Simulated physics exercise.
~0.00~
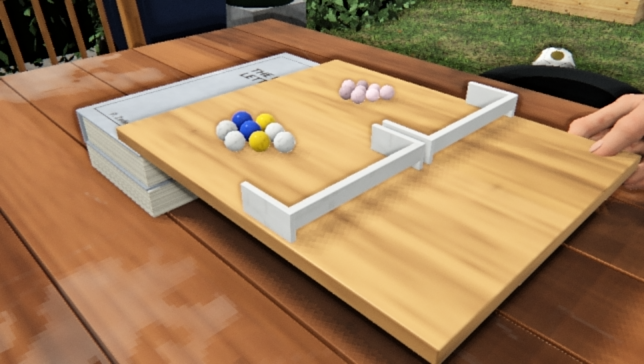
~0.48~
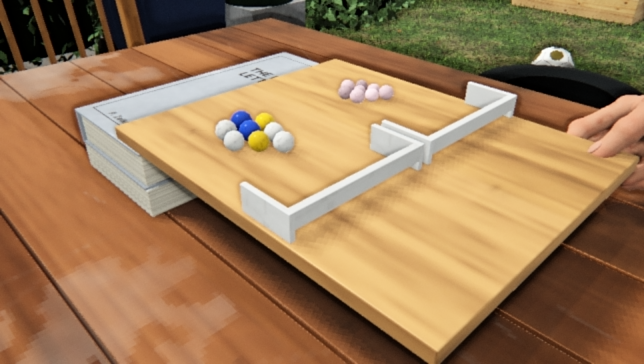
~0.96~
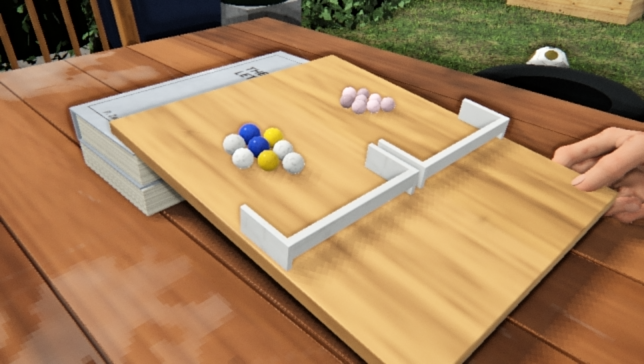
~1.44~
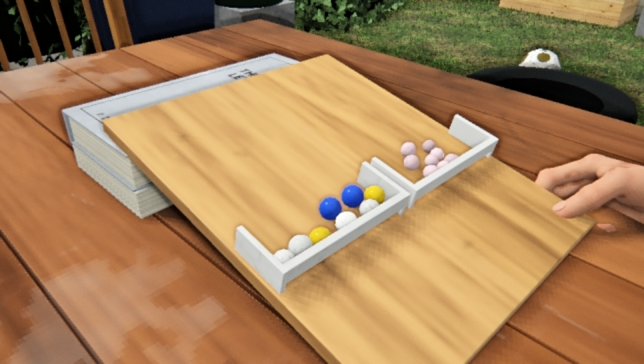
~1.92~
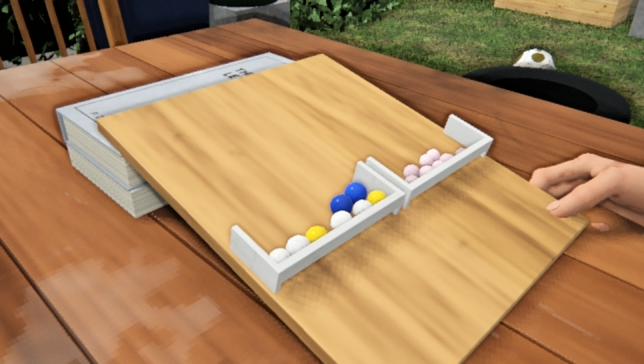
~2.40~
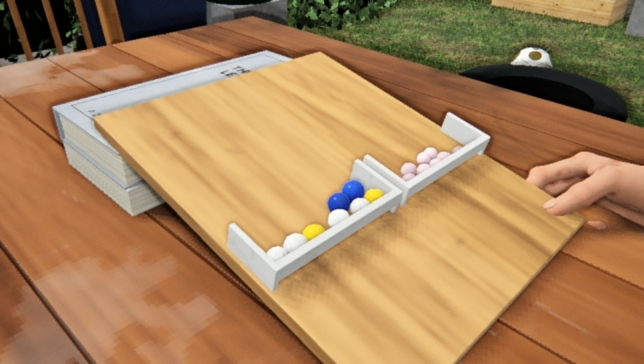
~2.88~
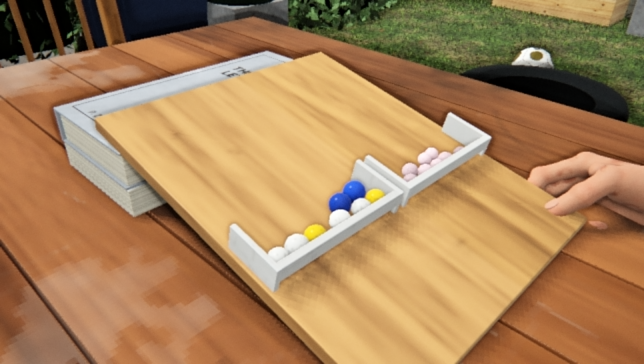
A light wooden board leans on a stack of books atop a brown outdoor table, seen from above at an angle, with grass behind and a hand holding its right edge. Two white bars with end pieces stand across it. White, yellow and blue balls cluster above the near bar, and smaller pale pink ones sit above the far bar. The hand lowers its end, tilting the board more steeply, and both groups roll down the slope. They reach the bars and bunch up against them, remaining there as the board comes to rest.
